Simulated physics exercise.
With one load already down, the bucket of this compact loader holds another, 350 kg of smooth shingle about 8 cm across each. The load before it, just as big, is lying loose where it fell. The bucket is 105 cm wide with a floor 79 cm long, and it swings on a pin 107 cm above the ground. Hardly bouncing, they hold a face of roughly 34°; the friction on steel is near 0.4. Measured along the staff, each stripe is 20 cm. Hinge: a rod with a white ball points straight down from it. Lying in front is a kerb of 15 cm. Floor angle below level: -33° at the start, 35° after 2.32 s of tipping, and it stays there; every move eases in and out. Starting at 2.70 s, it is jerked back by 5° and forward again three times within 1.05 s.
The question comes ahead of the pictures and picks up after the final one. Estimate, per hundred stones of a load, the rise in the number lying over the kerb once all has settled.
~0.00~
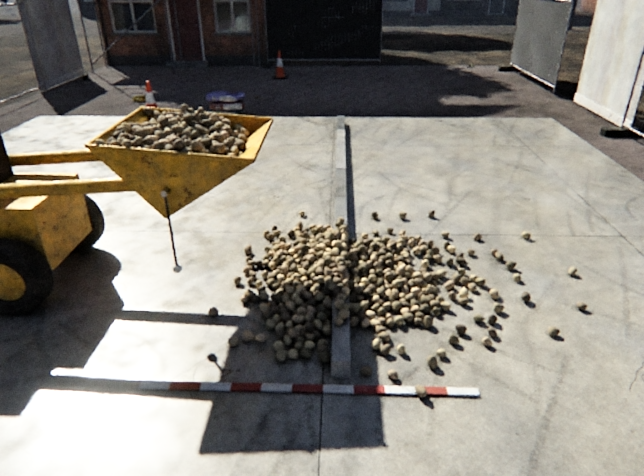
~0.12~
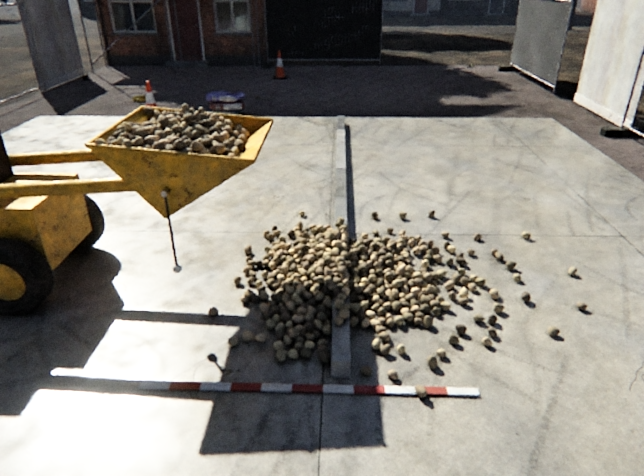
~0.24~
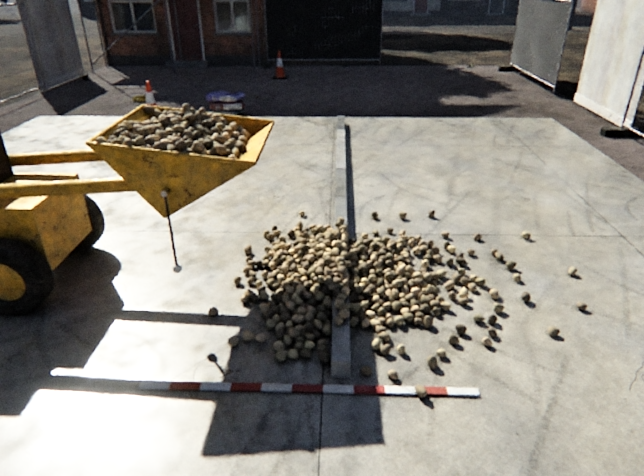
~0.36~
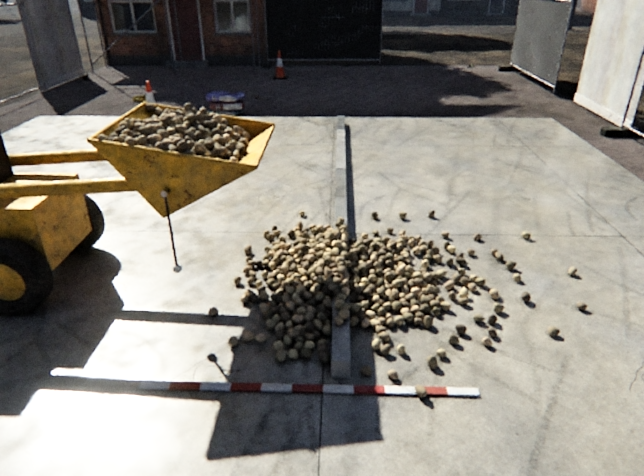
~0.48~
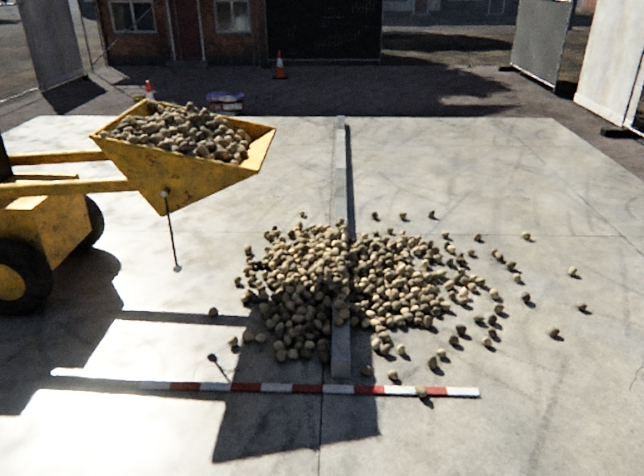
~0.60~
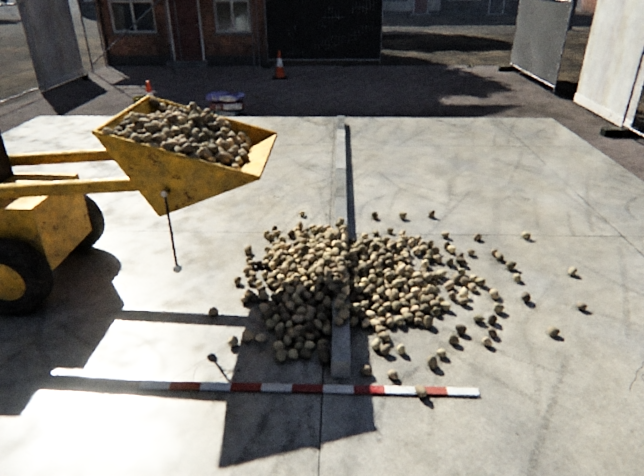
Roughly 4 more per hundred.
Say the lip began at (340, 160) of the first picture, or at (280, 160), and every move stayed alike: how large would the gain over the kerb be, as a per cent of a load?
First place: Roughly 90 %; second place: Roughly 20 %.
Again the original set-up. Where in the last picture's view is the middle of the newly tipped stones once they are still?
Middle: Approx. (286, 267) px.
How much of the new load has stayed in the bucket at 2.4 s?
10 % still inside.
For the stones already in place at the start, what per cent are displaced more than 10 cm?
10 per cent.
After 1.7 s the floor is at 24°; in per cent of one load, 82 in the bucket, 76 on this side of the kerb, 42 over the kerb; the foremost stones are at (534, 277).
After 2.4 s the floor is at 35°; in per cent of one load, 10 in the bucket, 147 on this side of the kerb, 43 over the kerb; the foremost stones are at (534, 277).
After 4.2 s the floor is at 35°; in per cent of one load, 0 in the bucket, 154 on this side of the kerb, 46 over the kerb; the foremost stones are at (534, 277).
After 6.8 s the floor is at 35°; in per cent of one load, 0 in the bucket, 154 on this side of the kerb, 46 over the kerb; the foremost stones are at (534, 277). Net gain over the kerb, 4.
